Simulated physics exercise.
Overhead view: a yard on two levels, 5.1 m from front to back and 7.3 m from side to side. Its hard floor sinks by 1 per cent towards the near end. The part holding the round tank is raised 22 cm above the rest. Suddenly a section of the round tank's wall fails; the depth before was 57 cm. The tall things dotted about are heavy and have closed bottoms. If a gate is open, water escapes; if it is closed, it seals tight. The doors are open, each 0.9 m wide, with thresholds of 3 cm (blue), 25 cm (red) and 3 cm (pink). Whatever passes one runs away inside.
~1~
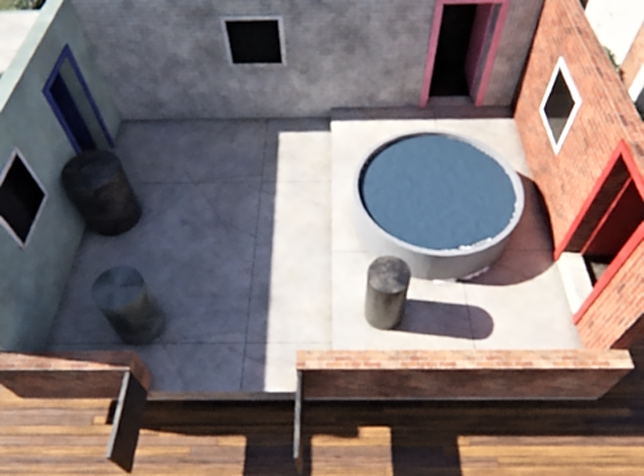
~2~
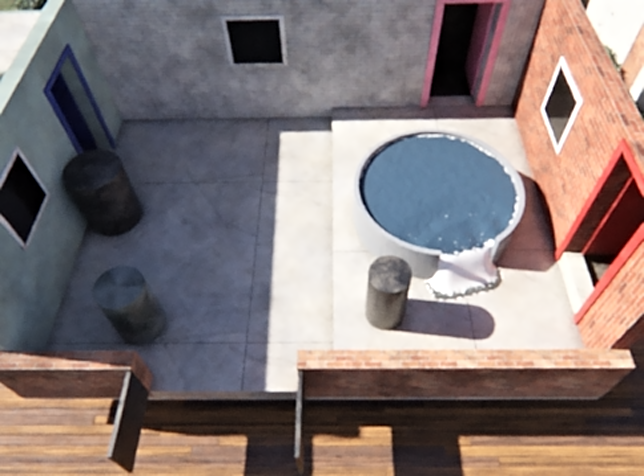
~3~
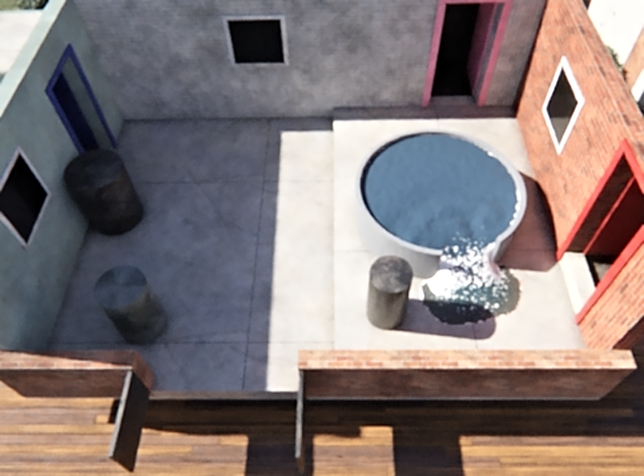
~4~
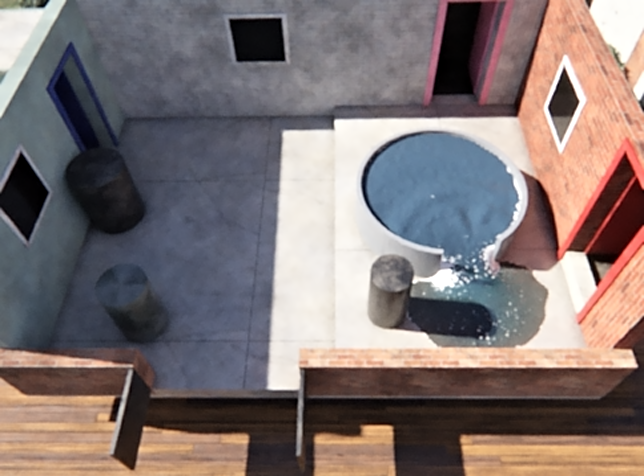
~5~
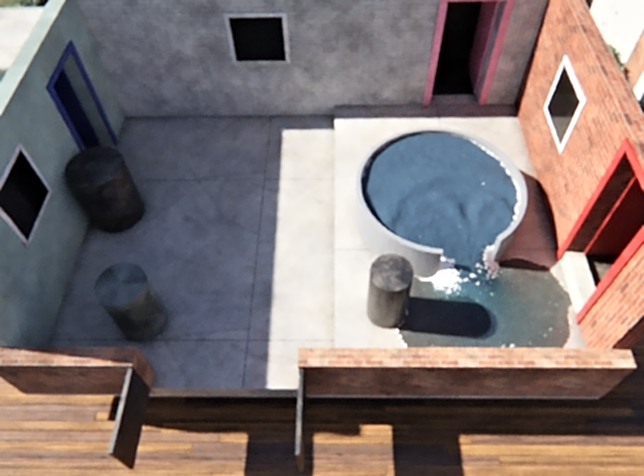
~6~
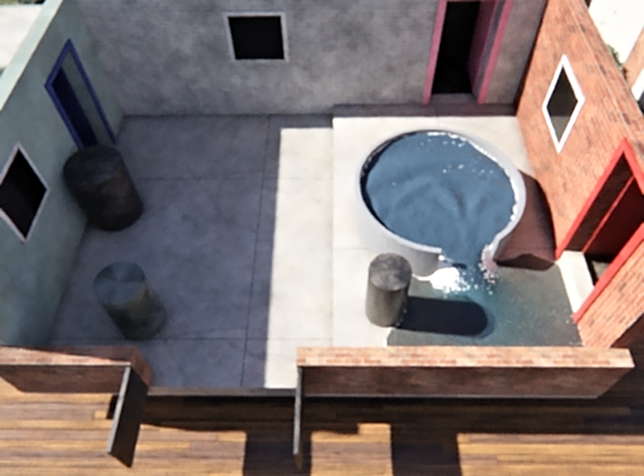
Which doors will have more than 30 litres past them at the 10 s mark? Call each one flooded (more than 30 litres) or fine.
Blue door: Fine, red door: Fine, pink door: Flooded.
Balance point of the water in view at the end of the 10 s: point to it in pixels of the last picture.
The water's centre sits at about (338, 228).
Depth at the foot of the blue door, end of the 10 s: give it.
The depth there is near 2.5 cm.
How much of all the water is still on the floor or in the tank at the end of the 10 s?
Some 90 per cent remains.
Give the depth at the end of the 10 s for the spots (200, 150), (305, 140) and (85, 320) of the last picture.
Reading - approx. 6 / 2 / 7 cm.
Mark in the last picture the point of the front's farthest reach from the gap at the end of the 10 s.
About pixel (124, 117).
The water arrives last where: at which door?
The blue door comes last.
A moment later water covers 10 % of the floor and is deepest (46 cm) near (579, 365); blue door not reached, red door 14 cm at the sill, 0 L in, pink door not reached.
Soon after water covers 20 % of the floor and is deepest (40 cm) near (579, 365); blue door not reached, red door 20 cm at the sill, 0 L in, pink door not reached.
Next water covers 40 % of the floor and is deepest (28 cm) near (495, 364); blue door not reached, red door 19 cm at the sill, 2 L in, pink door not reached.
Later on water covers 65 % of the floor and is deepest (22 cm) near (495, 364); blue door 1 cm at the sill, 0 L in, red door 15 cm at the sill, 2 L in, pink door 10 cm at the sill, 70 L in.
At the end water covers 95 % of the floor and is deepest (15 cm) near (481, 364); blue door 3 cm at the sill, 0 L in, red door 12 cm at the sill, 2 L in, pink door 7 cm at the sill, 144 L in.
